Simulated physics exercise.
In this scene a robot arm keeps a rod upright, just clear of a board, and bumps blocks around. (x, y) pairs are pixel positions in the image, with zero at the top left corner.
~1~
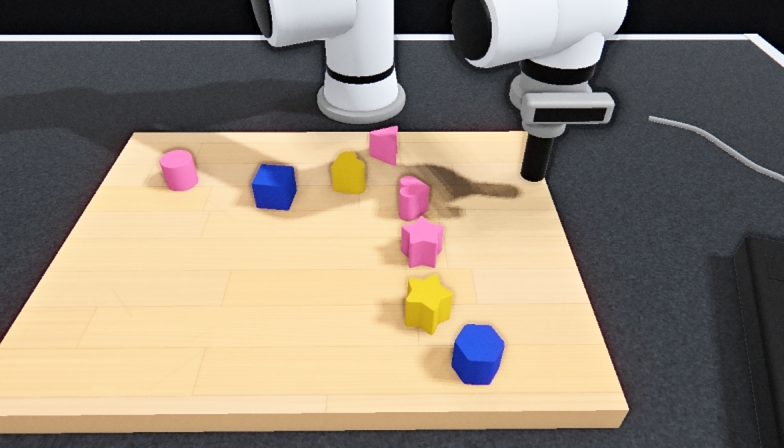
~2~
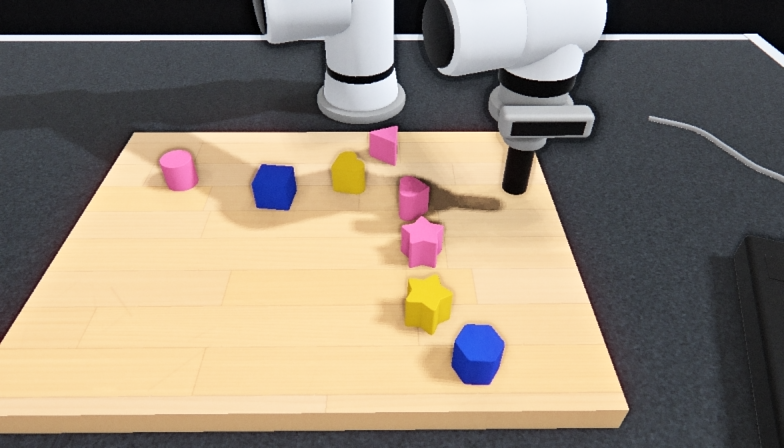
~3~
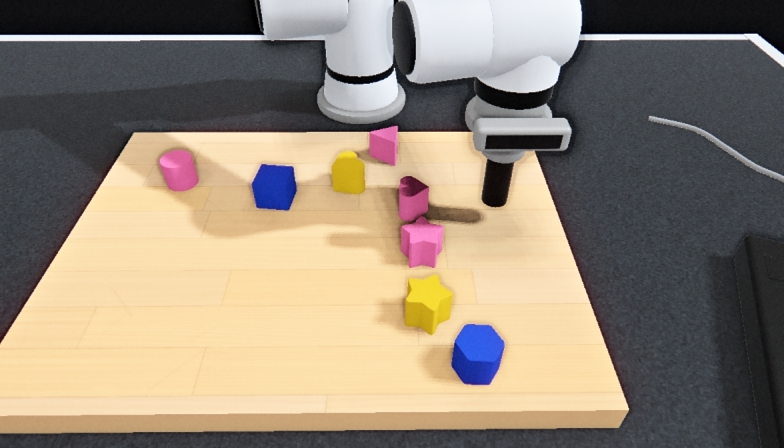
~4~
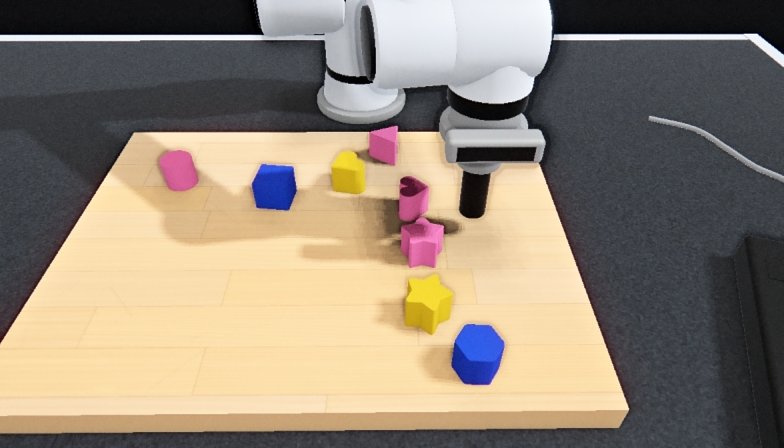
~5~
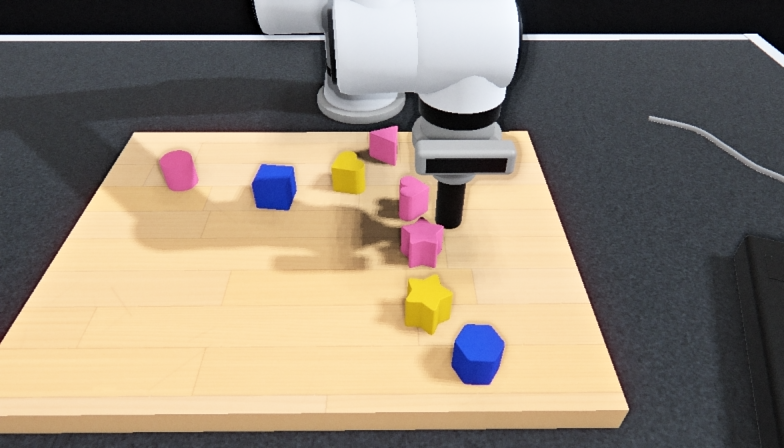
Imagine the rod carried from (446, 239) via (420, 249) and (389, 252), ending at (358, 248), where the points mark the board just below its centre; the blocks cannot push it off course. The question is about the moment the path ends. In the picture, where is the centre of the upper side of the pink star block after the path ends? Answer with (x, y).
I predict (387, 248).
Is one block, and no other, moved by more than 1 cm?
Yes, that is how it ends up.
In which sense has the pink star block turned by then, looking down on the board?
From the top: Counterclockwise.
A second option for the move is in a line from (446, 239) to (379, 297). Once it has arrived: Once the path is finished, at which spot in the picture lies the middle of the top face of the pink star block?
The centre of its top will be at (351, 285).
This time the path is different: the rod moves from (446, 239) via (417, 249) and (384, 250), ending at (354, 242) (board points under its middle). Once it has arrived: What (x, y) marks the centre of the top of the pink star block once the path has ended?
The centre of its top face lies at (390, 246).
On the path given first. Halfway along, rod (404, 234); pink star block (394, 246), turned 15° anticlockwise.
At the end, rod (357, 229); pink heart block in place; pink star block (387, 248), turned 40° anticlockwise.
